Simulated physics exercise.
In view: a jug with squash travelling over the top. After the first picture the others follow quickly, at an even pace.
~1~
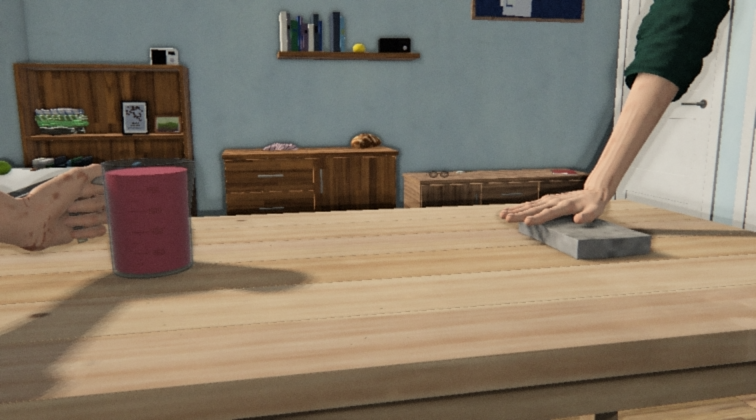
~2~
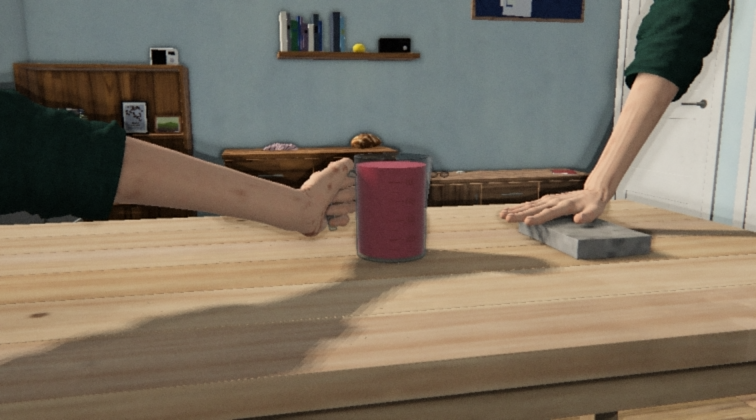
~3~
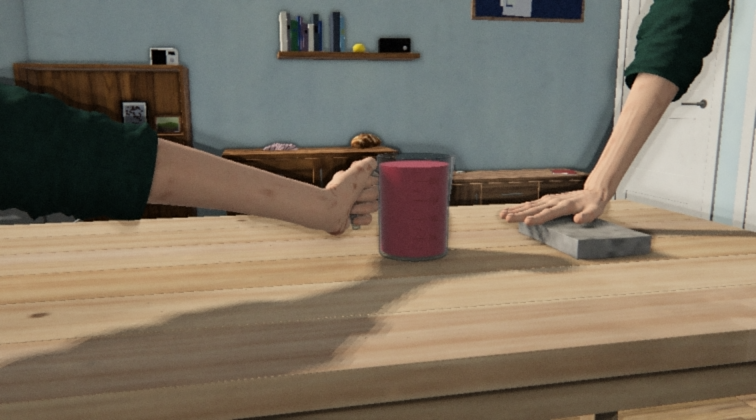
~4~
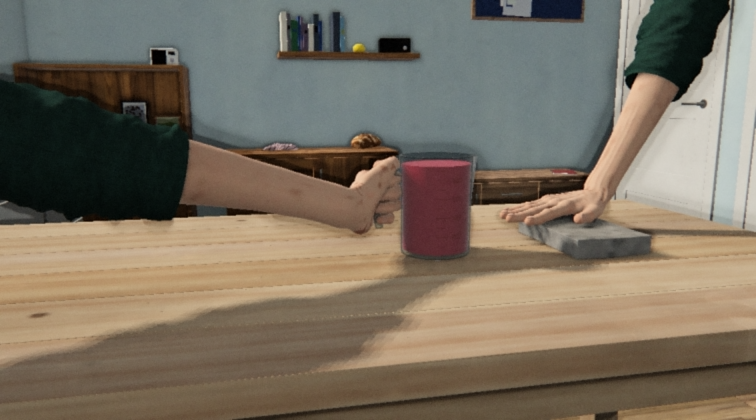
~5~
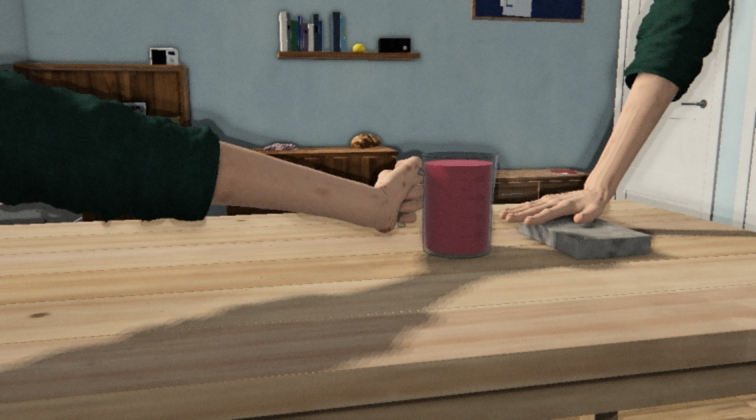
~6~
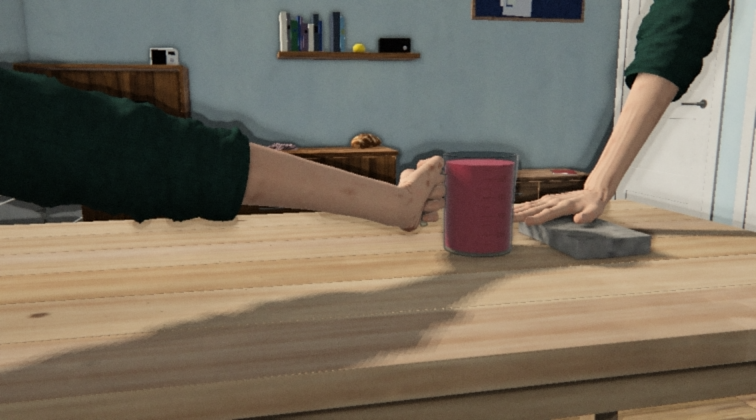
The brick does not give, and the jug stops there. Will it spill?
The jug spills.
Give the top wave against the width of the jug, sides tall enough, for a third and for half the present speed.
In turn 10 and 20 per cent.
A moment on, the jug meets the brick.
Further on, the squash surges up the wall; a puddle lies under it.
When it is over, the jug stands at the brick; a puddle lies under it.
